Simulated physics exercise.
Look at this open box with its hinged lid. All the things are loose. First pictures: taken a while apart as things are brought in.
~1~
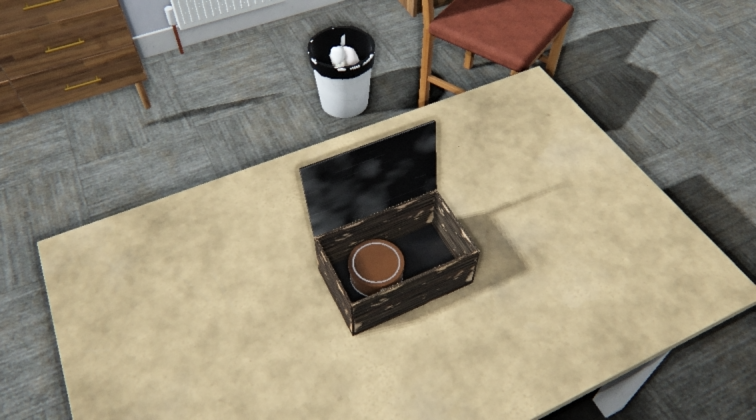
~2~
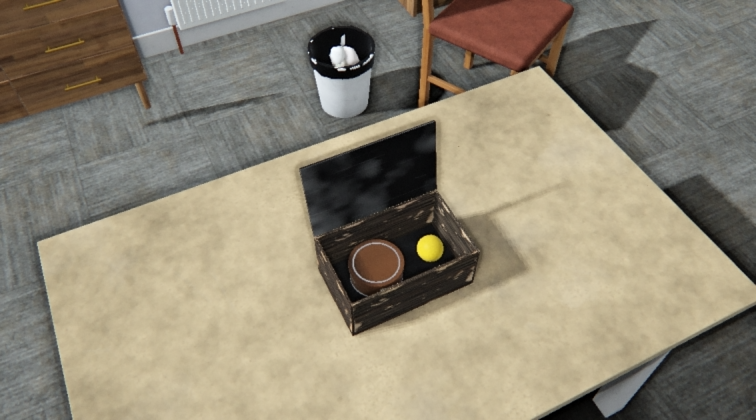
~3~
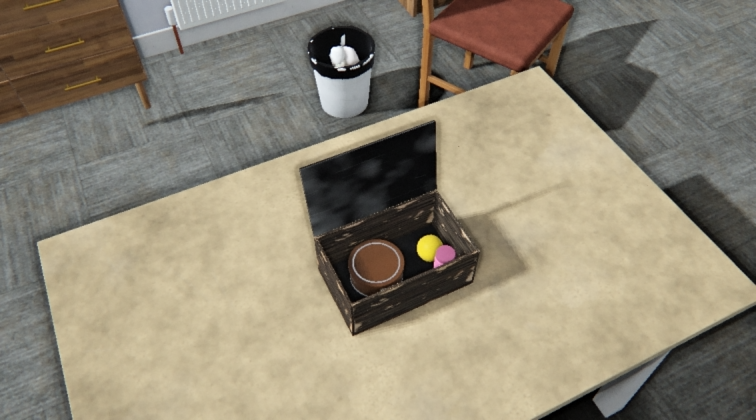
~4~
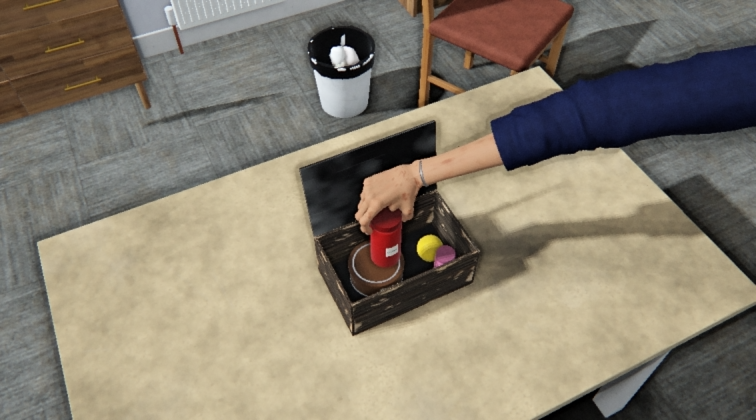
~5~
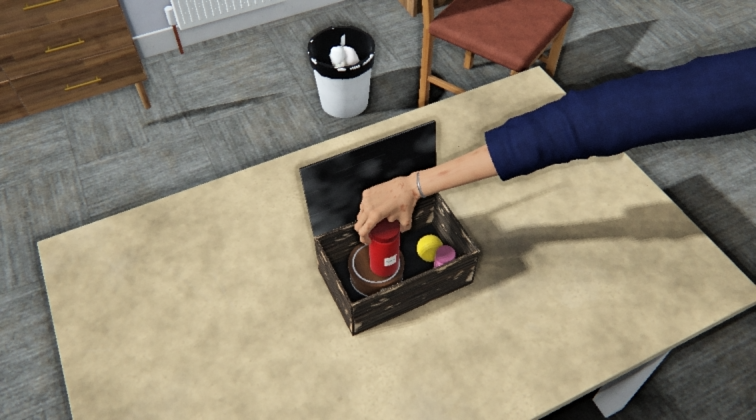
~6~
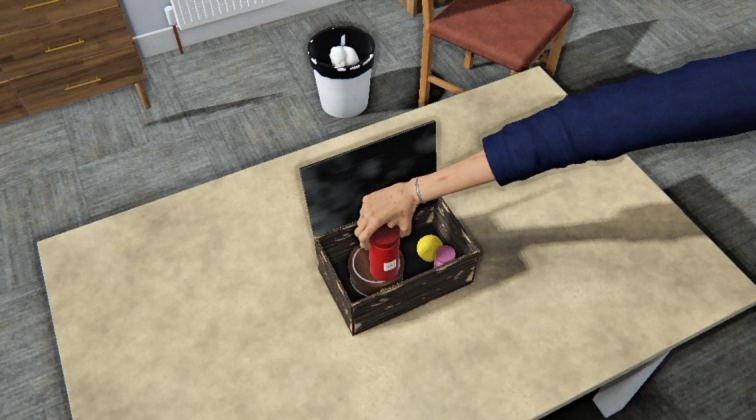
A hand lowers a red jar into an open box holding a brown tub, after yellow and pink items appear.
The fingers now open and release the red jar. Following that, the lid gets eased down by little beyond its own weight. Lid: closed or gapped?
Gapped.
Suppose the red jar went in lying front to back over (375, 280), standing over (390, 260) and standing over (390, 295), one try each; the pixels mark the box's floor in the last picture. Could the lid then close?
Lid, in order: Fully down, held open, held open.
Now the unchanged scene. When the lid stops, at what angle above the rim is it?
Measured angle - around 45°.
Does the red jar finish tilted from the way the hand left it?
At the finish the red jar holds its orientation.
Then, 1.10 s on from there, lid starting down.
Then, 1.40 s on from there, lid 73° above the rim.
Then, 1.70 s on from there, lid 46° above the rim.
In the end, lid 46° above the rim; all 4 unmoved. At the end, from the last picture's camera, red jar near (384, 252).
